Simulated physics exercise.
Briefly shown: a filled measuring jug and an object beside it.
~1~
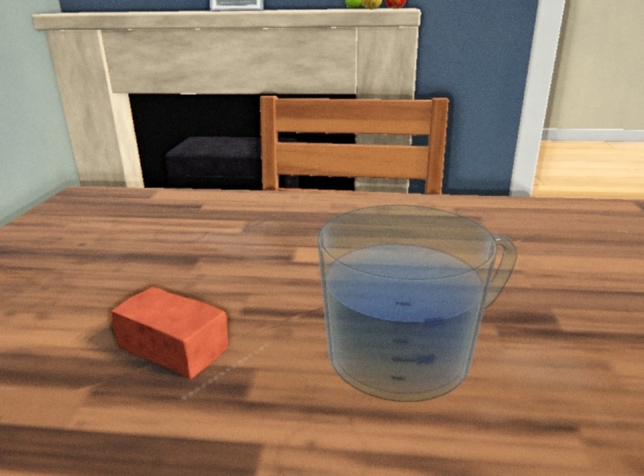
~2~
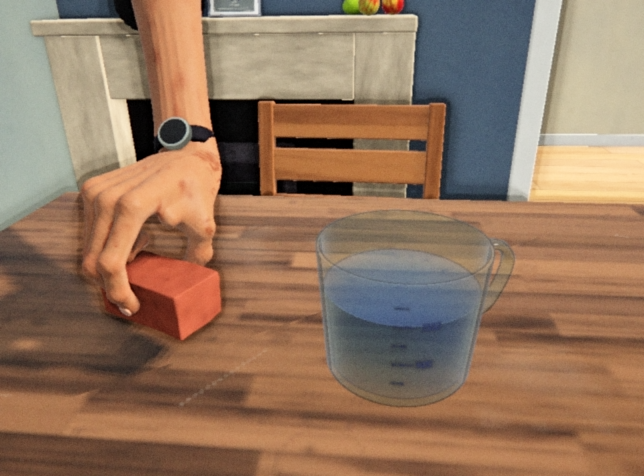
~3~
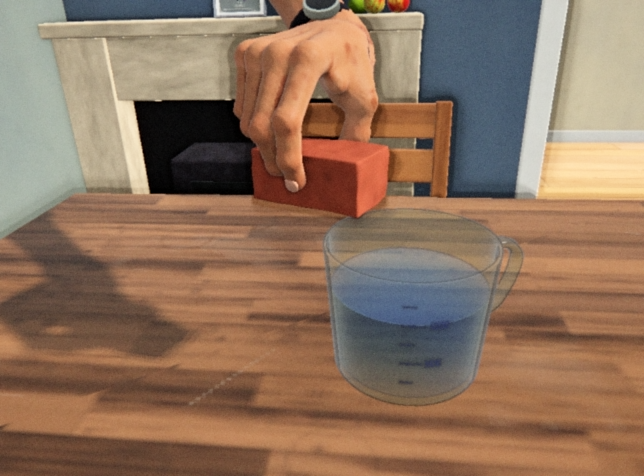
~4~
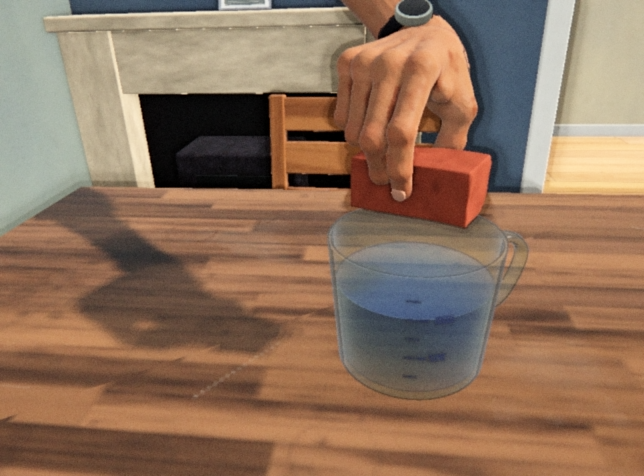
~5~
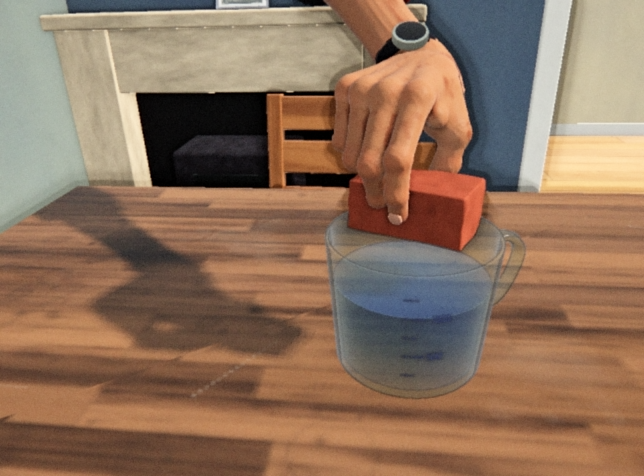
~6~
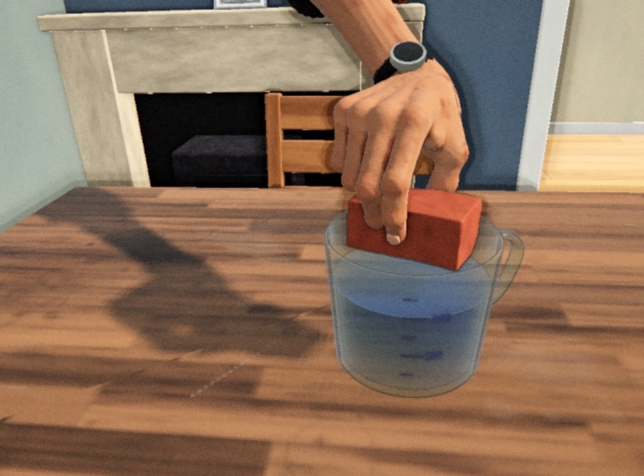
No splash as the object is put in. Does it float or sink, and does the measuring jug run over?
Well, it heads down, and as for the measuring jug, it copes fine.
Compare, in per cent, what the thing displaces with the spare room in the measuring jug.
I'd put it at 40 in a hundred.
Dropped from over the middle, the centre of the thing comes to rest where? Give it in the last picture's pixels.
Its centre settles around (407, 323).
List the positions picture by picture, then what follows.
The piece of brick lies on the top at (170, 330); measuring jug (402, 294) about two thirds full, in the first frame.
A hand picks up the piece of brick at (160, 291); measuring jug about two thirds full, surface at (401, 284), in the second frame.
The piece of brick is carried over at (319, 172); measuring jug (408, 298) about two thirds full, in the third frame.
The piece of brick is above the measuring jug at (419, 181); measuring jug about two thirds full, surface at (413, 277), in the fourth frame.
The piece of brick comes down at (415, 204); measuring jug (410, 291) about two thirds full, in the fifth frame.
The piece of brick is just over the surface at (412, 222); measuring jug about two thirds full, surface at (410, 275), in the sixth frame.
Shortly, the piece of brick enters the dyed water; the measuring jug is about three quarters full.
Then, the piece of brick goes on down; the measuring jug is about three quarters full.
At the finish, the piece of brick is at the bottom; the measuring jug is about three quarters full; no mess.
